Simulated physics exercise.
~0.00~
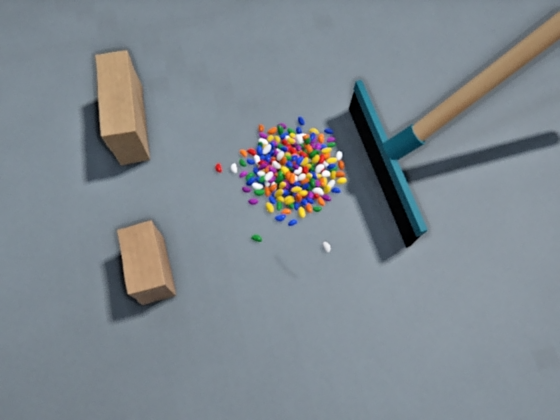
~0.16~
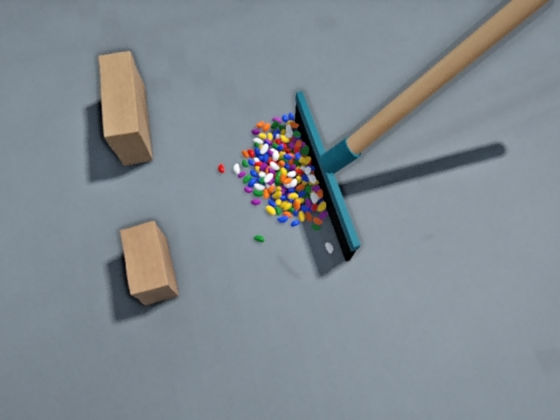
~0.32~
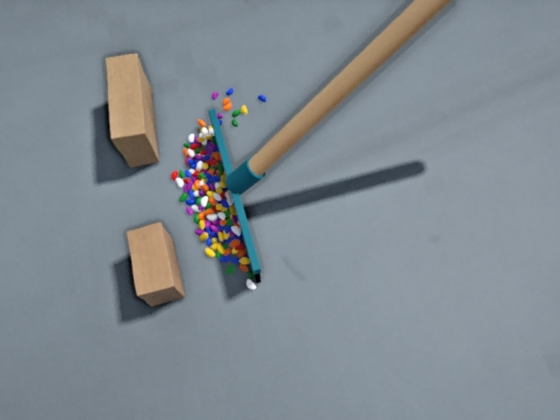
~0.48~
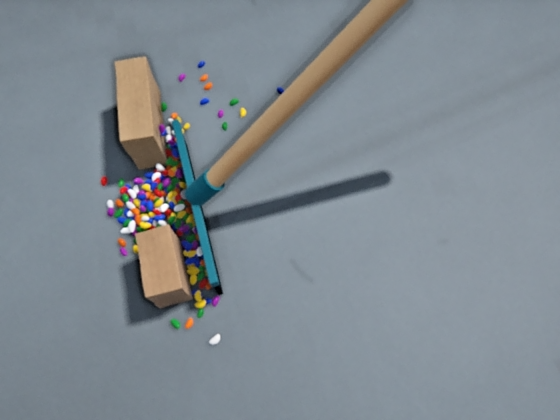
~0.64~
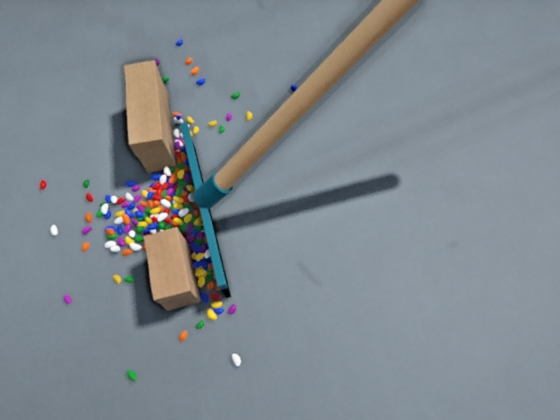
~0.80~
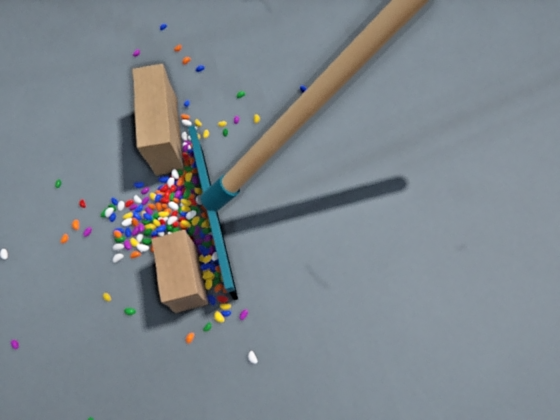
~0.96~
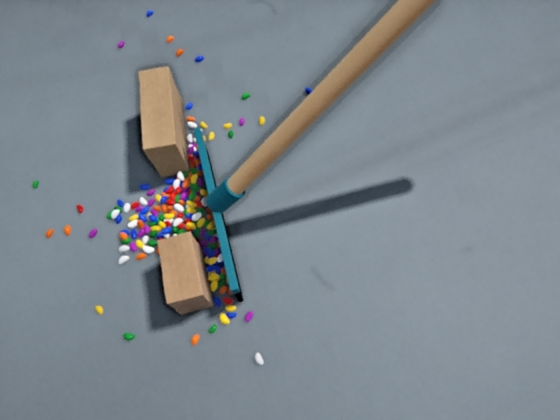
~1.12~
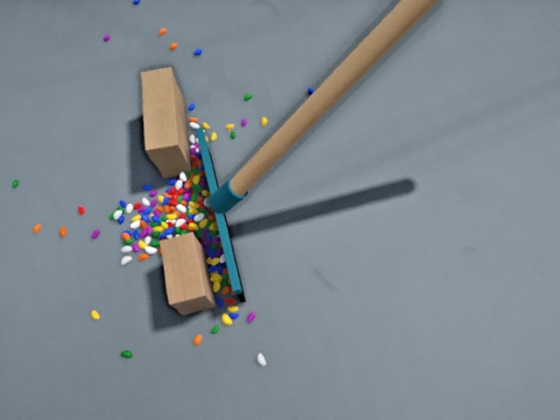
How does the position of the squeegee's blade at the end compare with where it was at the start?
At the start the blade was to the right of the bean pile, well away from the wooden blocks. By the end it was farther left, resting close against the right side of the blocks.
On a grey floor, a teal squeegee with a wooden handle pushed a pile of colourful jelly beans left into two wooden blocks and stopped there. Many beans ended in or through the gap, others stayed by the blade, and a few scattered around.
